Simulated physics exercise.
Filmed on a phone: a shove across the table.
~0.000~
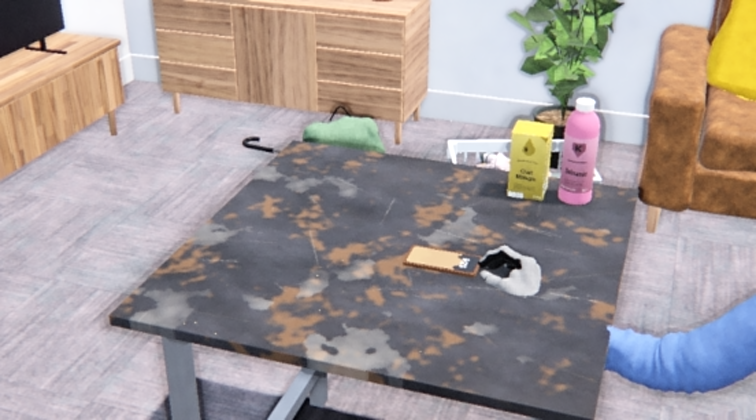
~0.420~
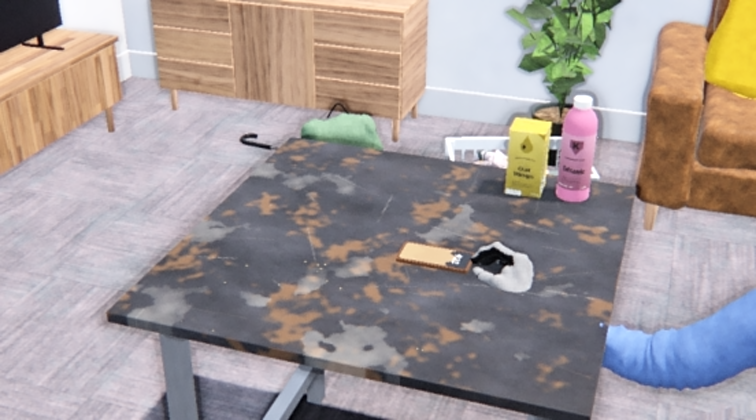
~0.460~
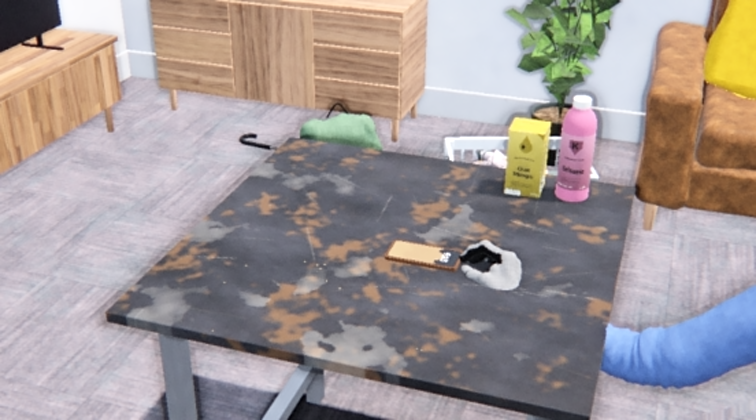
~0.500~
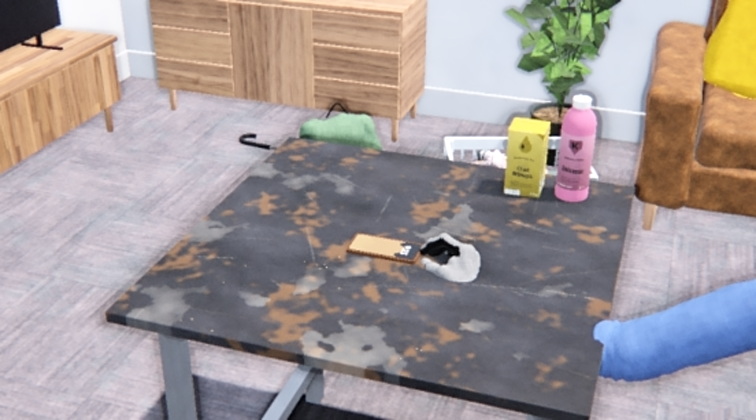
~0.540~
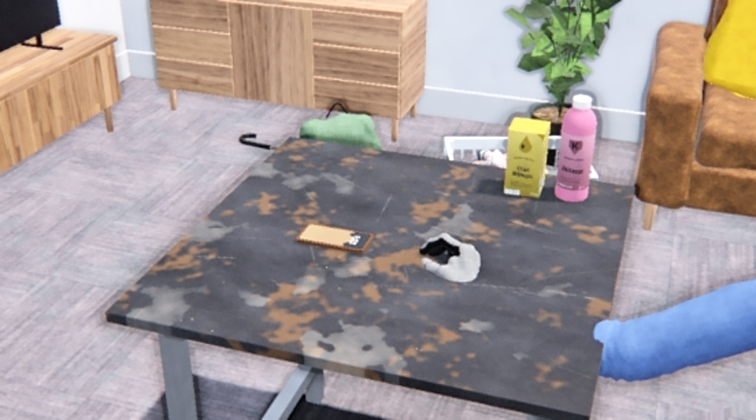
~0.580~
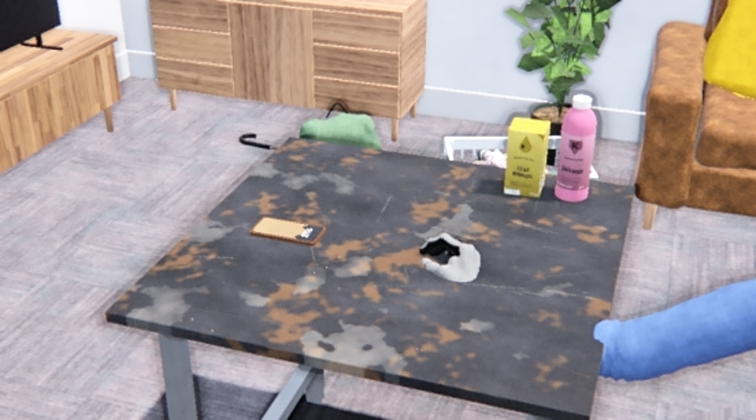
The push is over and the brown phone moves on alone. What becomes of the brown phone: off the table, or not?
The brown phone falls off the table.
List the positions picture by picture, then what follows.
Under the hand; brown phone (443, 261), in the first frame.
Under the hand; brown phone (435, 257), in the second frame.
Under the hand; brown phone (424, 256), in the third frame.
Brown phone (385, 249), in the fourth frame.
Brown phone (335, 238) slid about its own width, in the fifth frame.
Brown phone (288, 231) slid about its own width, in the sixth frame.
After 0.78 s, brown phone now off the table.
After 0.98 s, things are still on the move.
After 1.18 s, as before.
By the end (1.3 s), off the table, brown phone.
